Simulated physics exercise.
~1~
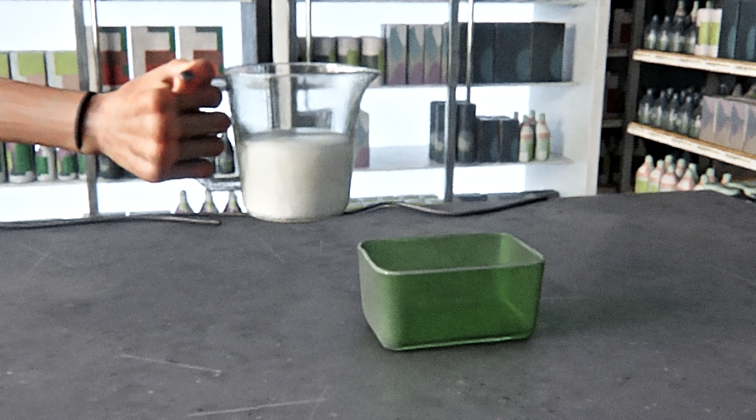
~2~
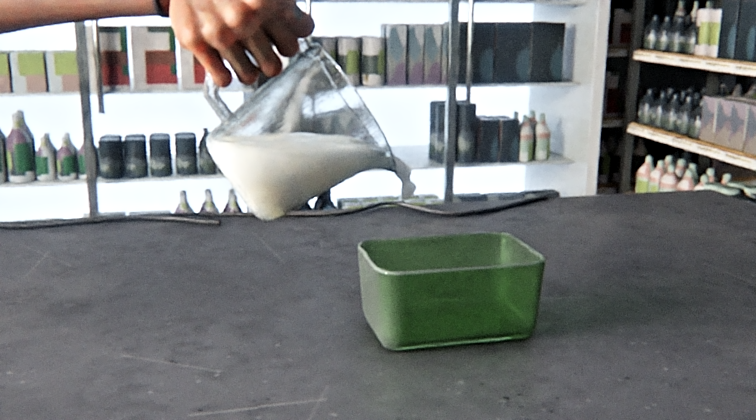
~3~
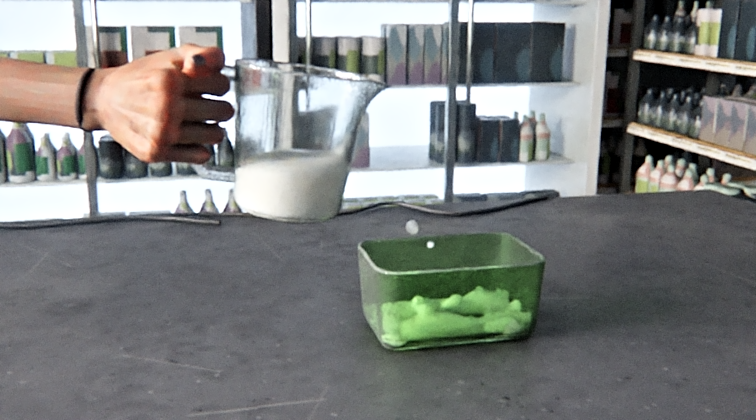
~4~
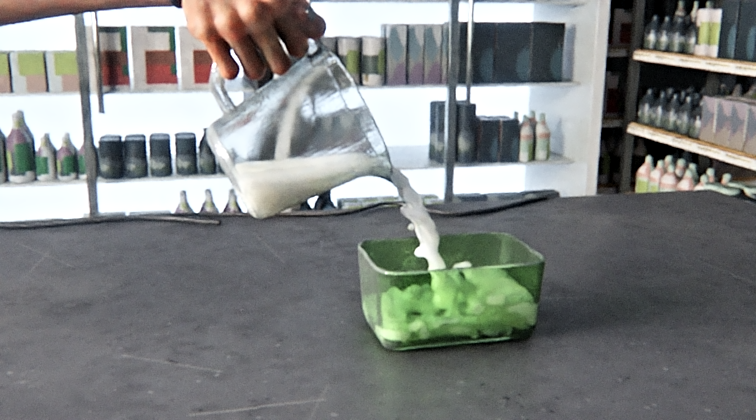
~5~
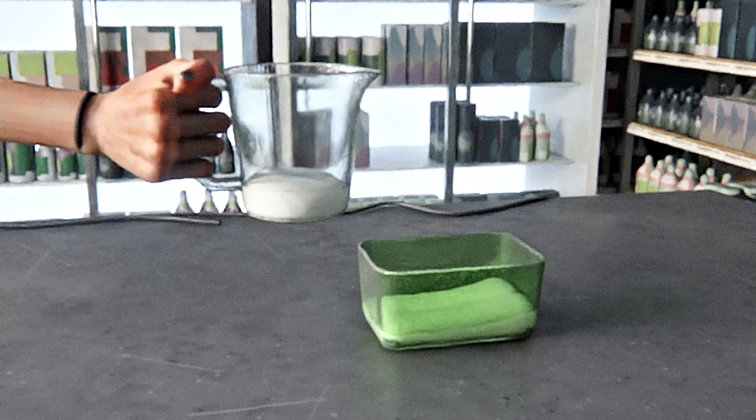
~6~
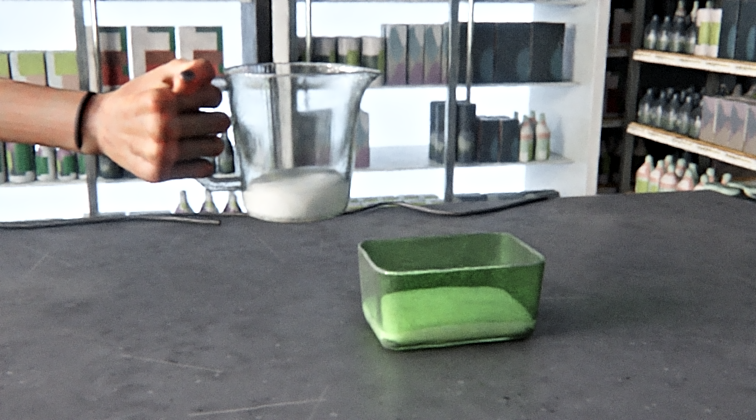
On a dark worktop, a hand pours milk from a jug into a green tub twice, leaving some in the jug.
